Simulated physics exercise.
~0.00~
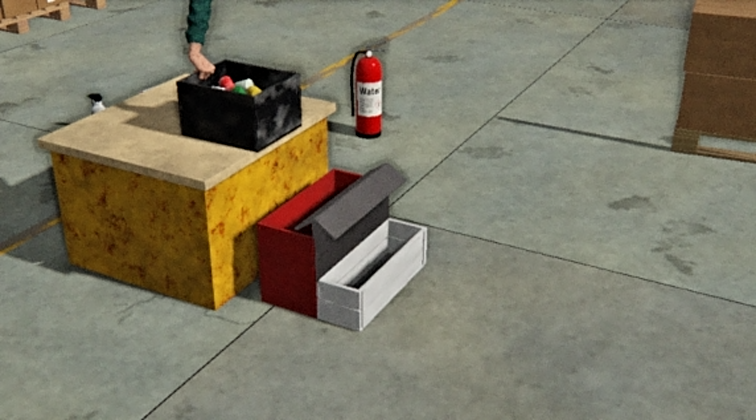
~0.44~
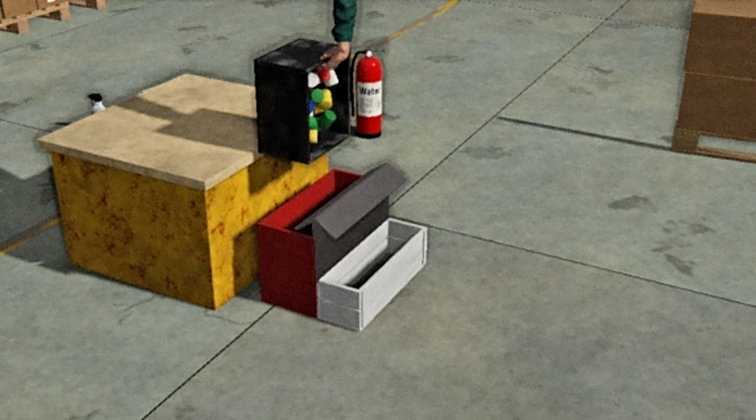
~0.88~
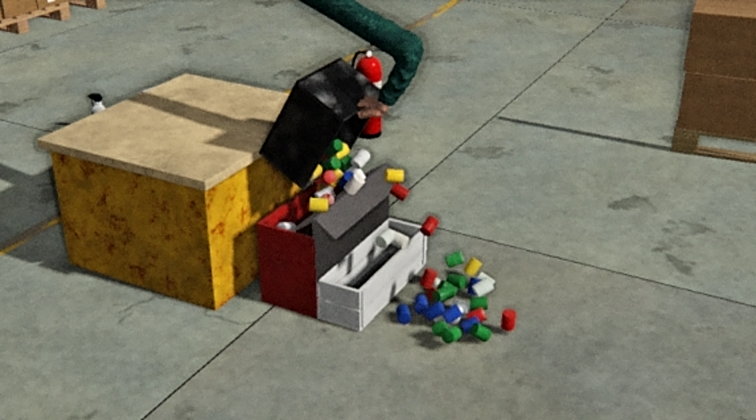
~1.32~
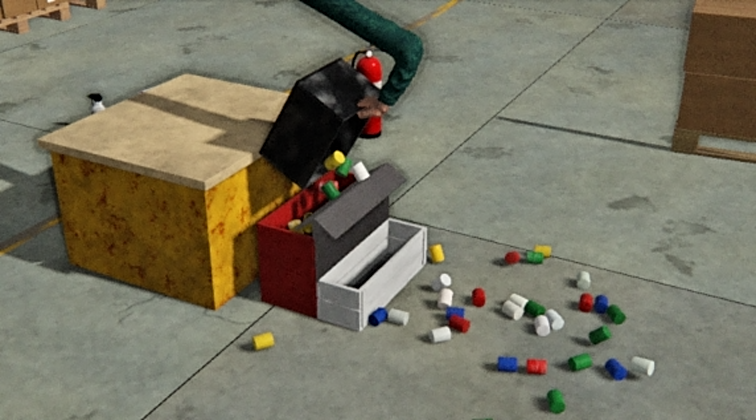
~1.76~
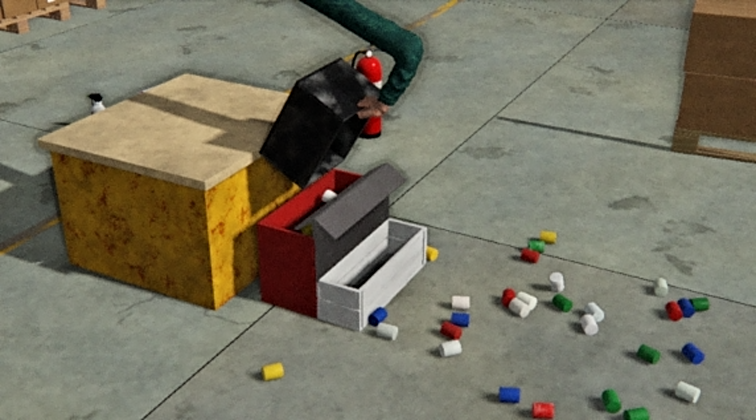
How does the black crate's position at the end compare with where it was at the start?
At the start the black crate sits upright on top of the bench, but by the end it is further right and a little lower in view, held tipped over past the bench's edge above the red bin.
